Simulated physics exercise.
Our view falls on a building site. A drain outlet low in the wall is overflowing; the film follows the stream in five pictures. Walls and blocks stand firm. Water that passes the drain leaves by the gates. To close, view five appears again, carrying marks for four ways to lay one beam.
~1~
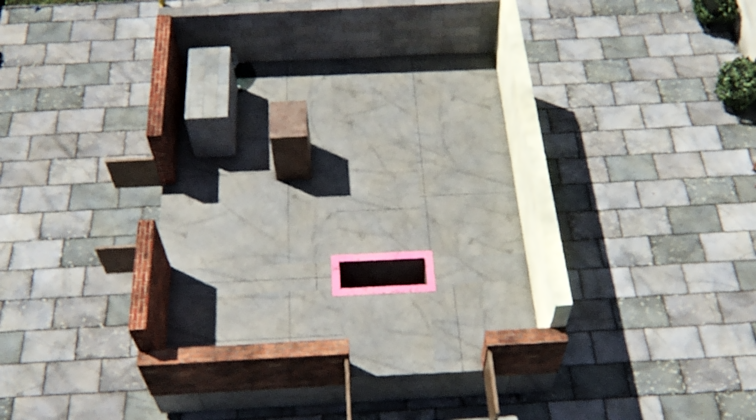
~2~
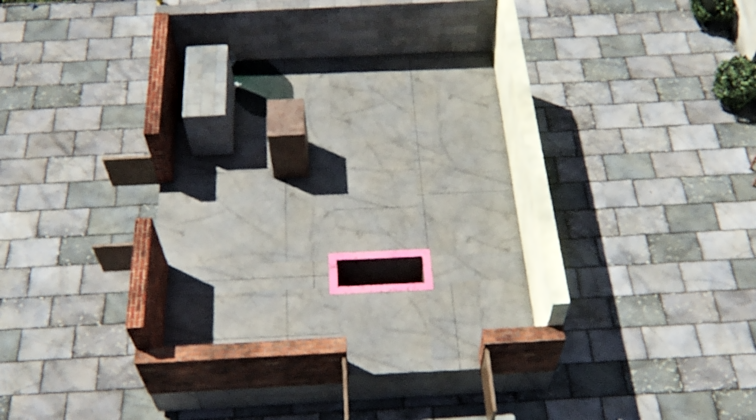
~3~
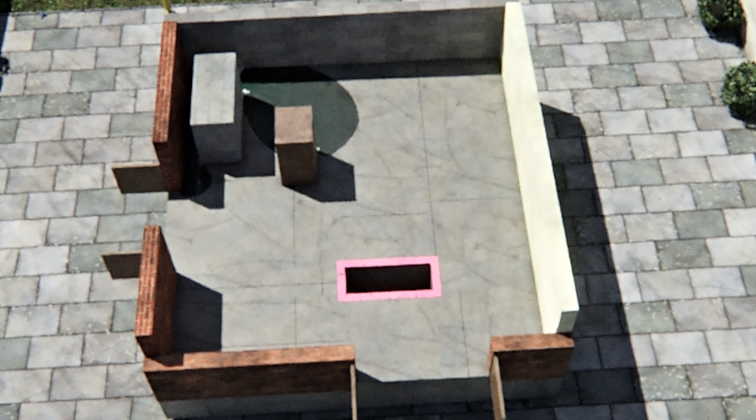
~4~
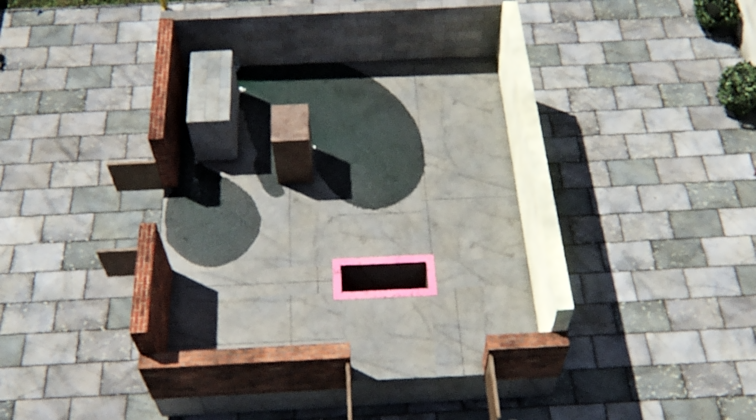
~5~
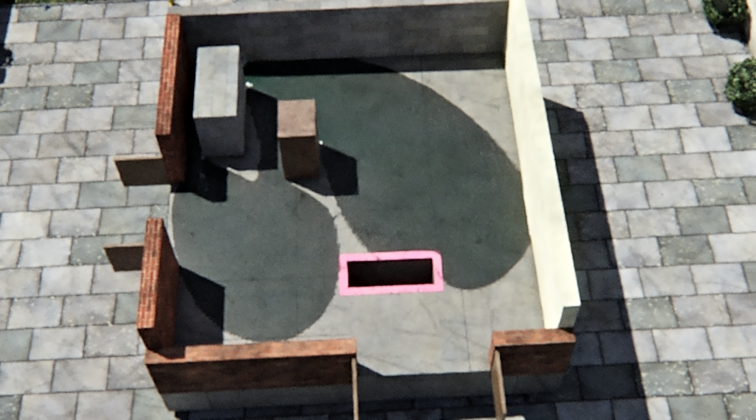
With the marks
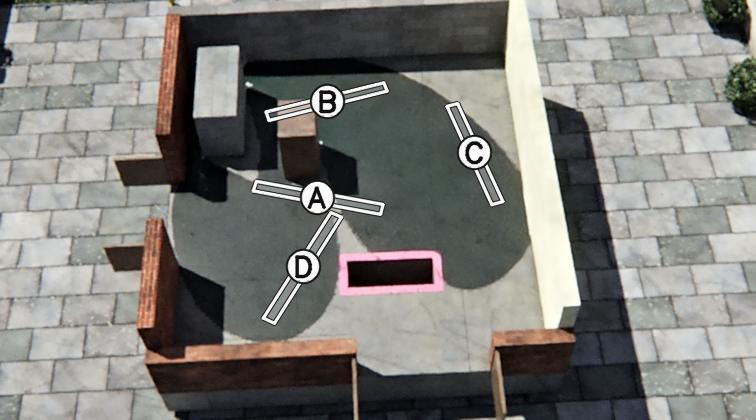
Dark liquid spreading across a walled concrete floor from the upper left, passing around two blocks and reaching a pink-edged drain.
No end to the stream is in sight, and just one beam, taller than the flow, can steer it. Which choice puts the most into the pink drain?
The best spot is C.
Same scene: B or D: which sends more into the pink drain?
D.
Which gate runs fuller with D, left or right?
The right one.
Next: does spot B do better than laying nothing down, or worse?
Spot B is worse.
On the marked copy, A from (254, 186) to (381, 209); B from (267, 116) to (385, 86); C from (452, 104) to (497, 203); D from (268, 320) to (336, 214).
For spot A, about 10 % of the stream goes into the pink drain, about 90 % out by the gates.
For spot B, about 9 % of the stream goes into the pink drain, about 90 % out by the gates.
For spot C, about 18 % of the stream goes into the pink drain, about 82 % out by the gates.
For spot D, about 13 % of the stream goes into the pink drain, about 87 % out by the gates.
